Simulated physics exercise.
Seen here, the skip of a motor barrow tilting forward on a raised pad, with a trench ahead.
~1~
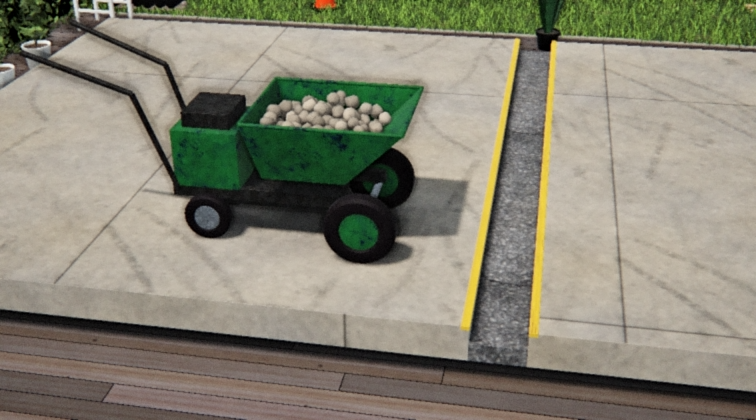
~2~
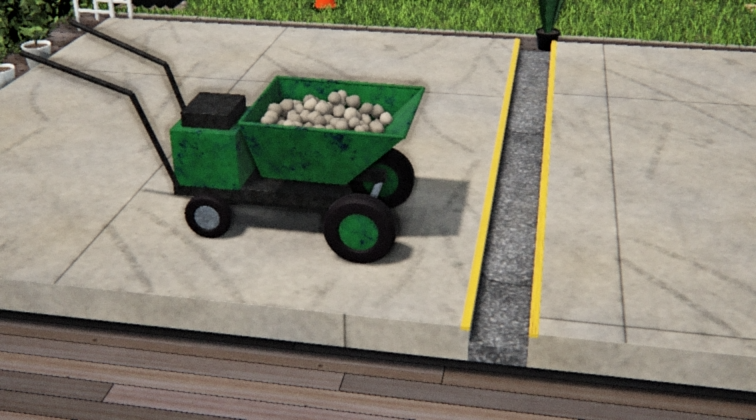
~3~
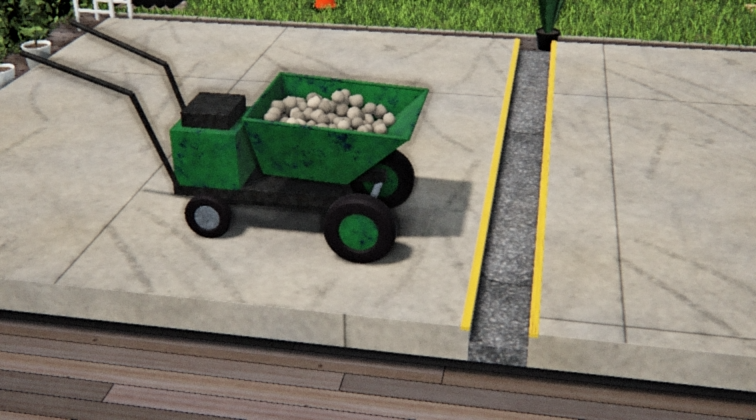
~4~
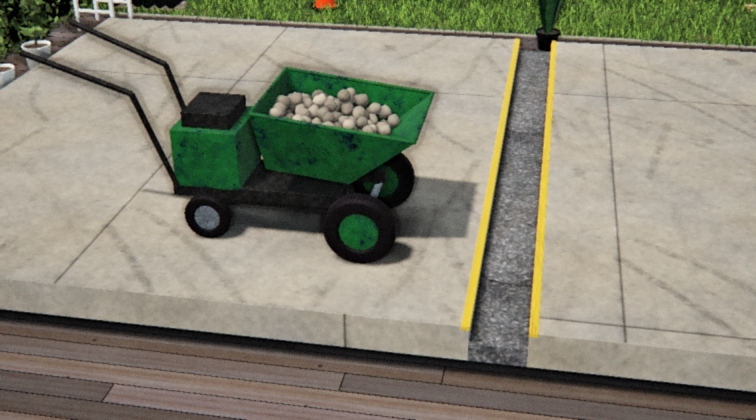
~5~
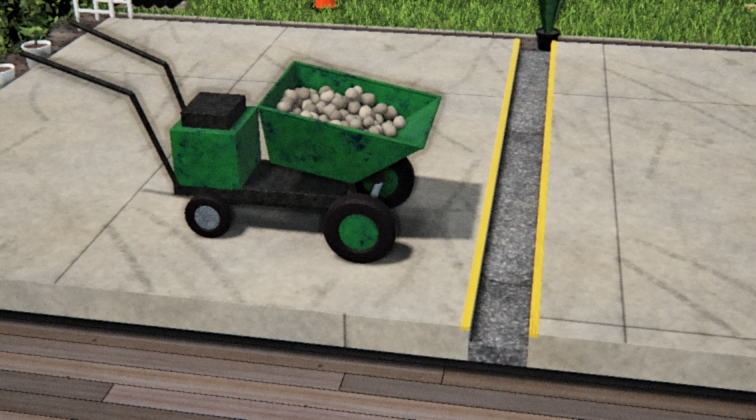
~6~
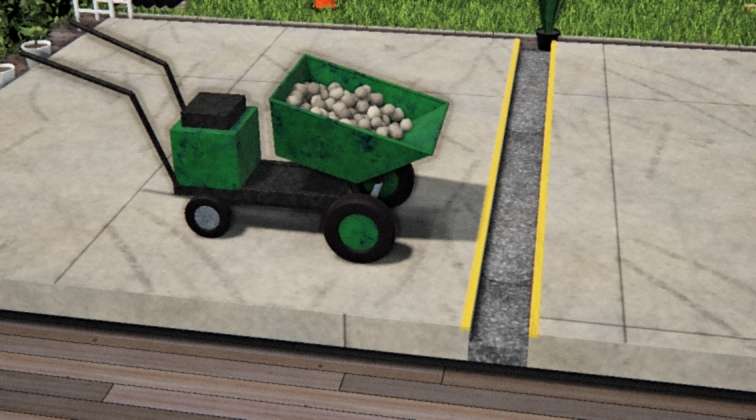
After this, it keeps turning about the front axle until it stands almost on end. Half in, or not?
It catches the larger part.
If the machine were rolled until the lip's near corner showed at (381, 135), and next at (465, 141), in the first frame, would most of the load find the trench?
First most of it, then the smaller part.
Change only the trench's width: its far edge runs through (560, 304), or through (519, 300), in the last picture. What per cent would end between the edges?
First some 80, then 50 per cent.
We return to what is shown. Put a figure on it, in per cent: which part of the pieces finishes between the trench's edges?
About 70 per cent.
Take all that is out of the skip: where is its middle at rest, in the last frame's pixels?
Around (514, 247).
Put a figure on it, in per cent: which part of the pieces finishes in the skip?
About 10 per cent.
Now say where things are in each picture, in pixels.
In the first frame, lip of the skip at (402, 137), level; top of the load at (314, 119), river pebbles; first edge of the trench at (471, 295); far edge at (536, 302), the trench under half as wide as the skip, and shallow for its width.
In the second frame, lip of the skip at (404, 137), level; top of the load at (315, 118).
In the third frame, lip of the skip at (408, 139), tipped barely; top of the load at (309, 115).
In the fourth frame, lip of the skip at (414, 143), tipped a little; top of the load at (314, 112).
In the fifth frame, lip of the skip at (422, 148), tipped a little; top of the load at (321, 108).
In the sixth frame, lip of the skip at (431, 154), tipped clearly; top of the load at (320, 107); first edge of the trench at (471, 295); far edge at (536, 302).
Soon, skip tipped steeply; all in the skip.
A while on, skip tipped steeply; most in the skip; about a quarter in or heaped over the trench; a stray few beyond it; a stray few falling.
Towards the end, skip tipped right over; a small part in the skip; a stray few short of the trench; about two thirds in or heaped over the trench; a small part beyond it.
Finally, skip tipped right over; a small part in the skip; a stray few short of the trench; about two thirds in or heaped over the trench; about a quarter beyond it.
